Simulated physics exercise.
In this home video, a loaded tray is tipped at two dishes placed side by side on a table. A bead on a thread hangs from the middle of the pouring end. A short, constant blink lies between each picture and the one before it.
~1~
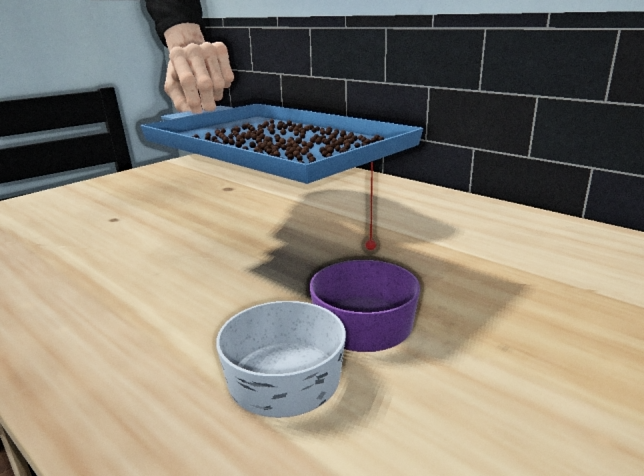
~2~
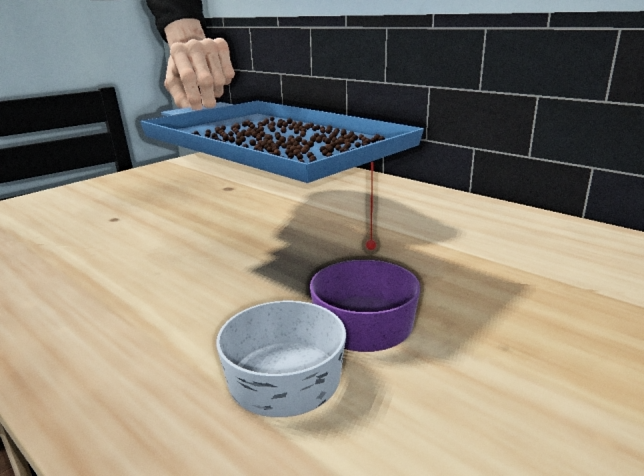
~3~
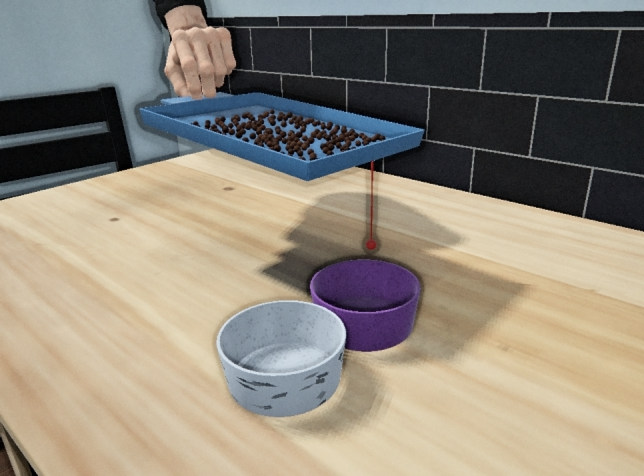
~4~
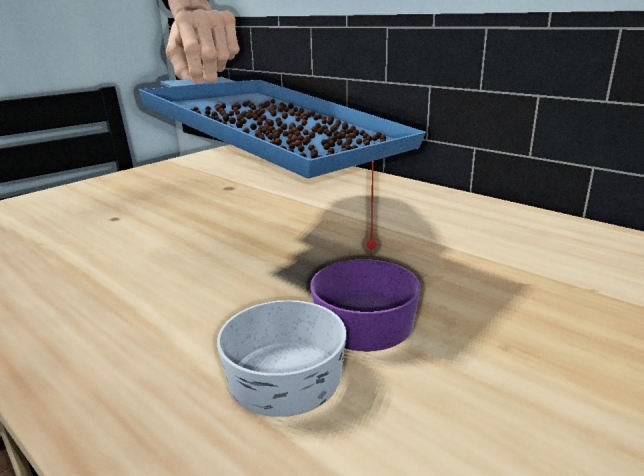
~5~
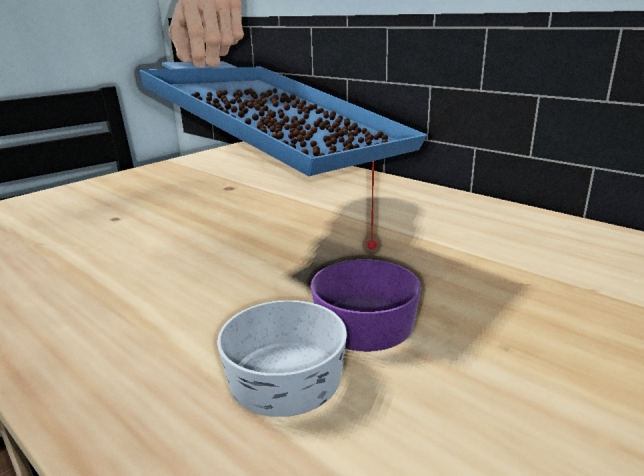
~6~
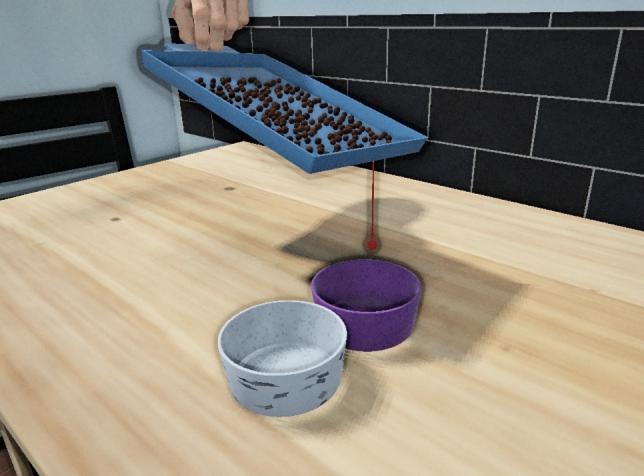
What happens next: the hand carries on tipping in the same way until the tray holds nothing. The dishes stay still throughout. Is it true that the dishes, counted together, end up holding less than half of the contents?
The dishes are going to end up holding a minor part.
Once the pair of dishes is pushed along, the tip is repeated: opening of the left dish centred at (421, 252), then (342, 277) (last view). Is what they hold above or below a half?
At the first place the larger part, at the second most of it.
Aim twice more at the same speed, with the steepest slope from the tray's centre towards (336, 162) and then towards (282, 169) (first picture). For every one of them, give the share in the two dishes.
Respectively 80 % and 50 %.
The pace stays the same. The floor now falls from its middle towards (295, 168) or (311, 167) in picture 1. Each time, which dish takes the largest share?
First right, then right.
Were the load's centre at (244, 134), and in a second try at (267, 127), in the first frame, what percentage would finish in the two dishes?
You'd get near 0 percent first and near 0 percent next.
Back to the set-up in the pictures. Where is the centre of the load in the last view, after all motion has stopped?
About (444, 283).
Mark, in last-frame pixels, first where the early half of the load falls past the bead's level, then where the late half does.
Around (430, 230) at first; around (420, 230) after that.
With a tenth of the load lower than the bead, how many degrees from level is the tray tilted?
About 70 degrees.
Soon, tray tipped steeply; nearly all on the tray; a stray few outside both; a small part in the air.
A while on, tray tipped right over; most on the tray; a stray few in the right dish; about a quarter outside both; a stray few in the air.
Towards the end, tray tipped past a quarter turn; a small part in the right dish; nearly all outside both.
Finally, tray tipped past a quarter turn; none in the left dish; a small part in the right dish; nearly all outside both.
